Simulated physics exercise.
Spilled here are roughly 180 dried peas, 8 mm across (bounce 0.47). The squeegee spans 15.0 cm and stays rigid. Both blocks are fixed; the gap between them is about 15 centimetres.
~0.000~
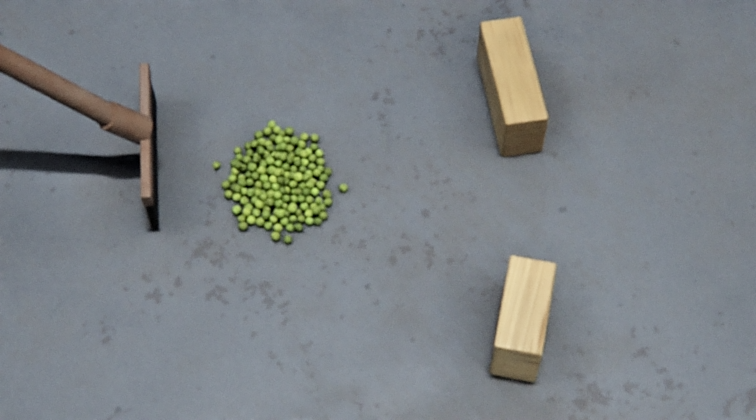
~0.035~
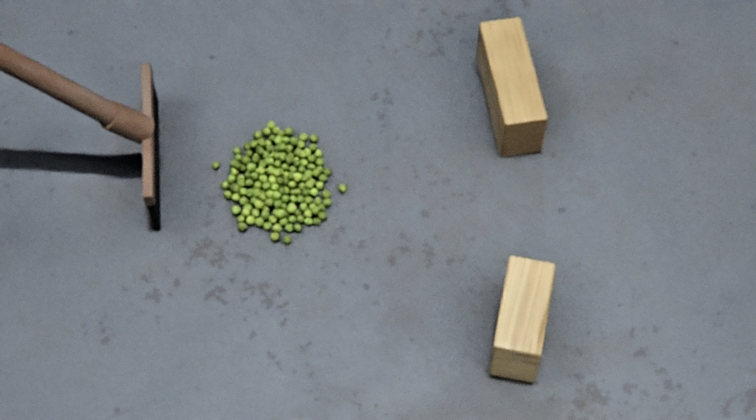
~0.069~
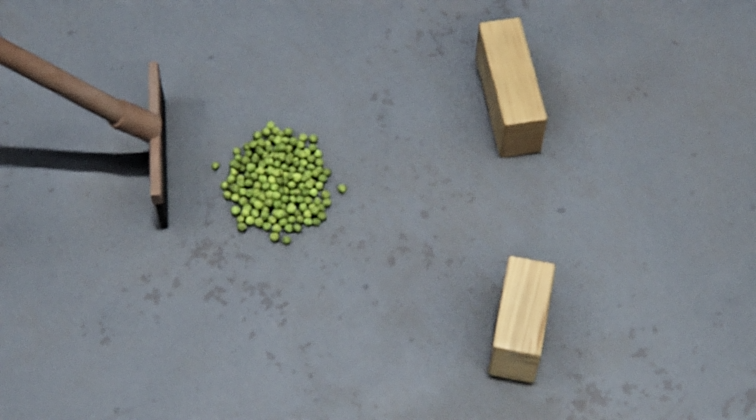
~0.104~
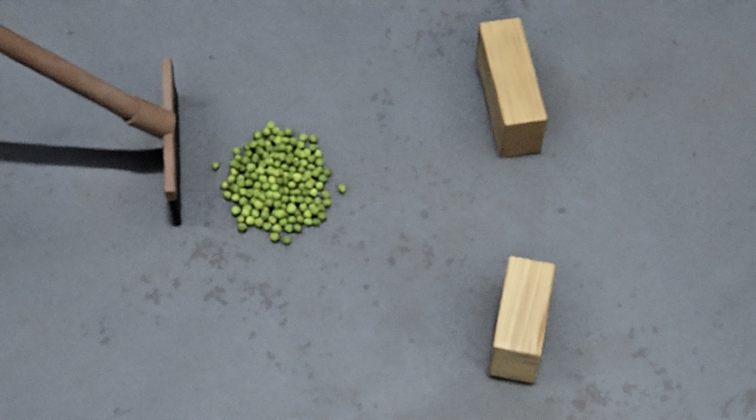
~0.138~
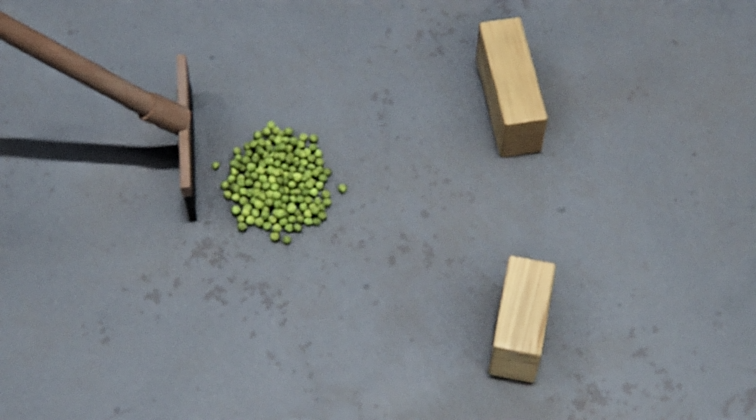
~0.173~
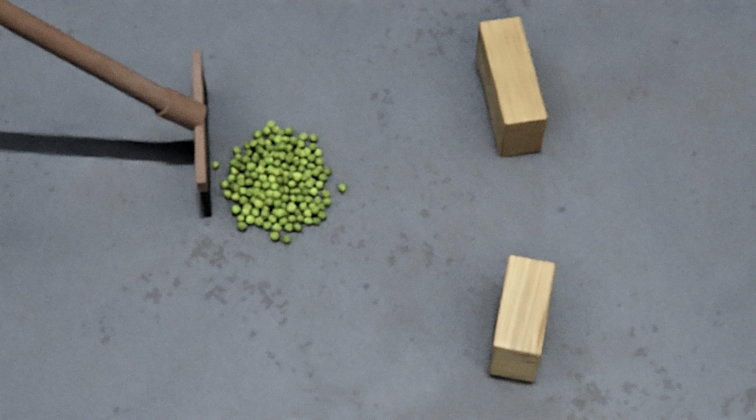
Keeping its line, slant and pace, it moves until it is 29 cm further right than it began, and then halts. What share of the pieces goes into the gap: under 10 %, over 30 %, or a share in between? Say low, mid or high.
Low.
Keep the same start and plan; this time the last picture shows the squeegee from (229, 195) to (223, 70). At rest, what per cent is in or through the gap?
30 per cent ends in or through the gap.
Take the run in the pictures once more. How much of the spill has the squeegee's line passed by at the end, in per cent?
Roughly 50 per cent.
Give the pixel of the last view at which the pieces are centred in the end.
I'd say around (456, 184) in the last picture.
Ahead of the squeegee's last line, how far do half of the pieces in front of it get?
That comes to about 2 centimetres.
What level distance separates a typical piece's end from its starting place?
Roughly 18 centimetres.
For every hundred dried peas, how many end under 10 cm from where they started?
Roughly 40 %.
After 0.47 s, squeegee 18 cm from its start, spill 14 cm wide; held up before the blocks 100 %.
After 0.76 s, squeegee 30 cm from its start, spill 19 cm wide; held up before the blocks 100 %.
After 1.01 s, squeegee 30 cm from its start, spill 21 cm wide; in or through the gap 5 %, round the far block 5 %, held up before the blocks 95 %.
At rest (1.4 s), in or through the gap 5 %, round the near block 0 %, round the far block 5 %, held up before the blocks 90 %.
